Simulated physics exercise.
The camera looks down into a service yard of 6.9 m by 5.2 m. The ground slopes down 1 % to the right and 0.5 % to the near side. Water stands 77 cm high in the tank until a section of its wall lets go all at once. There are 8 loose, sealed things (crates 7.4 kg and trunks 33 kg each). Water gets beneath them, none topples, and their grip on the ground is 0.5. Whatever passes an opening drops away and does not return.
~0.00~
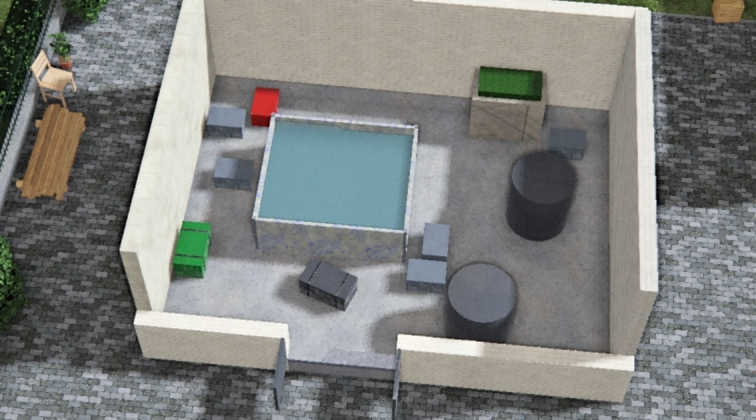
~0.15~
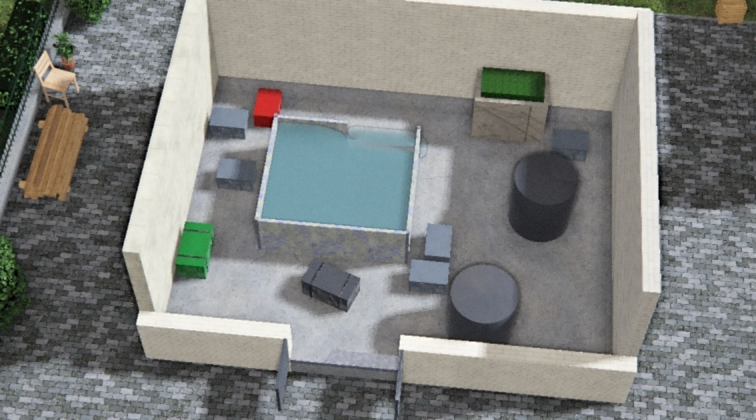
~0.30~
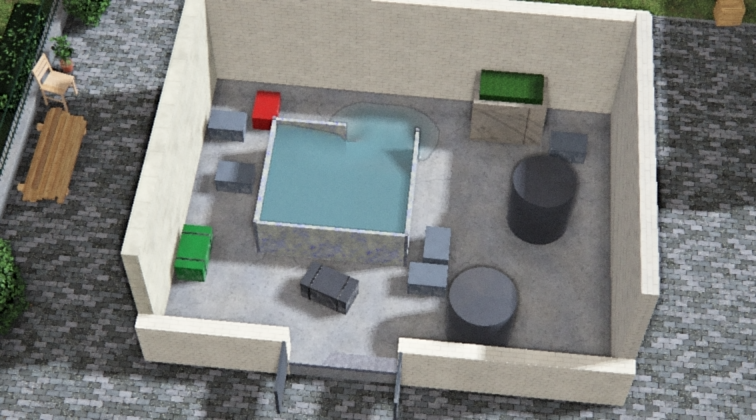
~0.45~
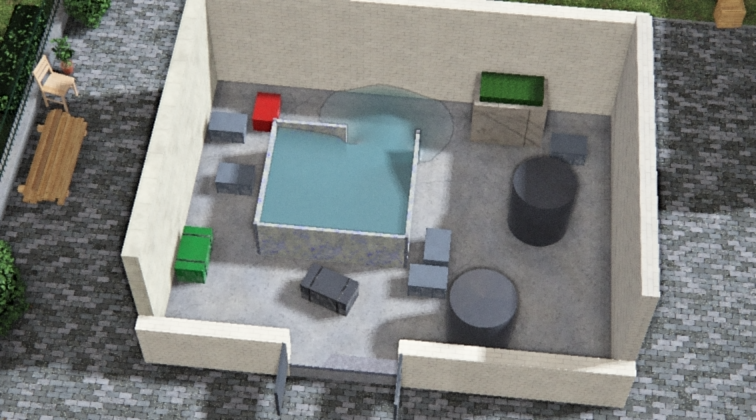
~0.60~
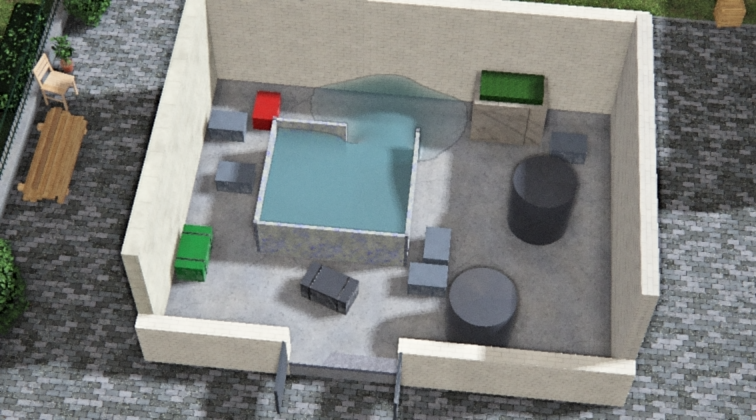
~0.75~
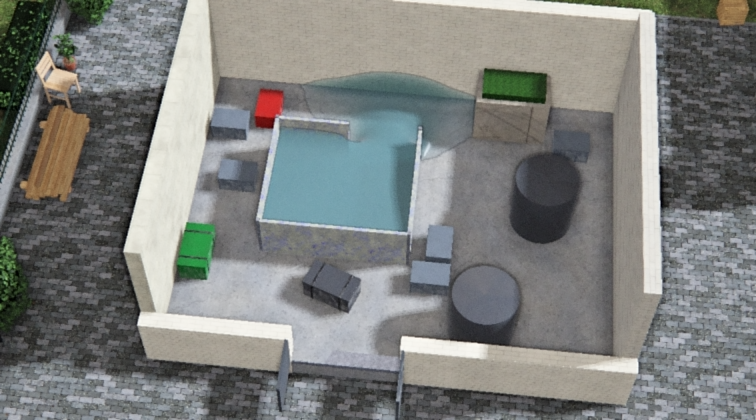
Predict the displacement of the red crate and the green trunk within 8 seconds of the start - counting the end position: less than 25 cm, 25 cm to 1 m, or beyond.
The red crate gets carried off; the green trunk ends far away.
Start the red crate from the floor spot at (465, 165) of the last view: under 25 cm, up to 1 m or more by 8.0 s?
It ends far away.
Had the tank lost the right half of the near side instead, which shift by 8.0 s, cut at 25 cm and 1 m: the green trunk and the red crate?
In that case the green trunk barely shifts, the red crate barely shifts.
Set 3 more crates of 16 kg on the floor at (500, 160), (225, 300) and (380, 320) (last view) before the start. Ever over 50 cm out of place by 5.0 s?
In that order: Past it, over, short of it.
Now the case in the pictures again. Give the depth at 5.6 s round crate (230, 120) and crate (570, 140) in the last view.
About 15 and 6 cm.
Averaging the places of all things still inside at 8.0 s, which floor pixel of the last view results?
At about (381, 265).
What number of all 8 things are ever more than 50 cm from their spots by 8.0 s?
I count 6.
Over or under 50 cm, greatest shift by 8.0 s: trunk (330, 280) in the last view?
It is less.
After 1.6 s the red crate is near (255, 108), 0.3 m from its start, aground; the green trunk is near (195, 244), 0.0 m from its start, aground; 0 of 8 are out; 0 afloat.
After 3.6 s the red crate is near (245, 202), 2.1 m from its start, afloat; the green trunk is near (204, 265), 0.4 m from its start, aground; 0 of 8 are out; 5 afloat.
After 5.6 s the red crate is near (241, 266), 3.3 m from its start, afloat; the green trunk is near (253, 303), 1.4 m from its start, afloat; 0 of 8 are out; 7 afloat.
After 8.0 s the red crate is near (289, 253), 3.1 m from its start, afloat; the green trunk is near (394, 305), 3.3 m from its start, afloat; 2 of 8 are out; 6 afloat.
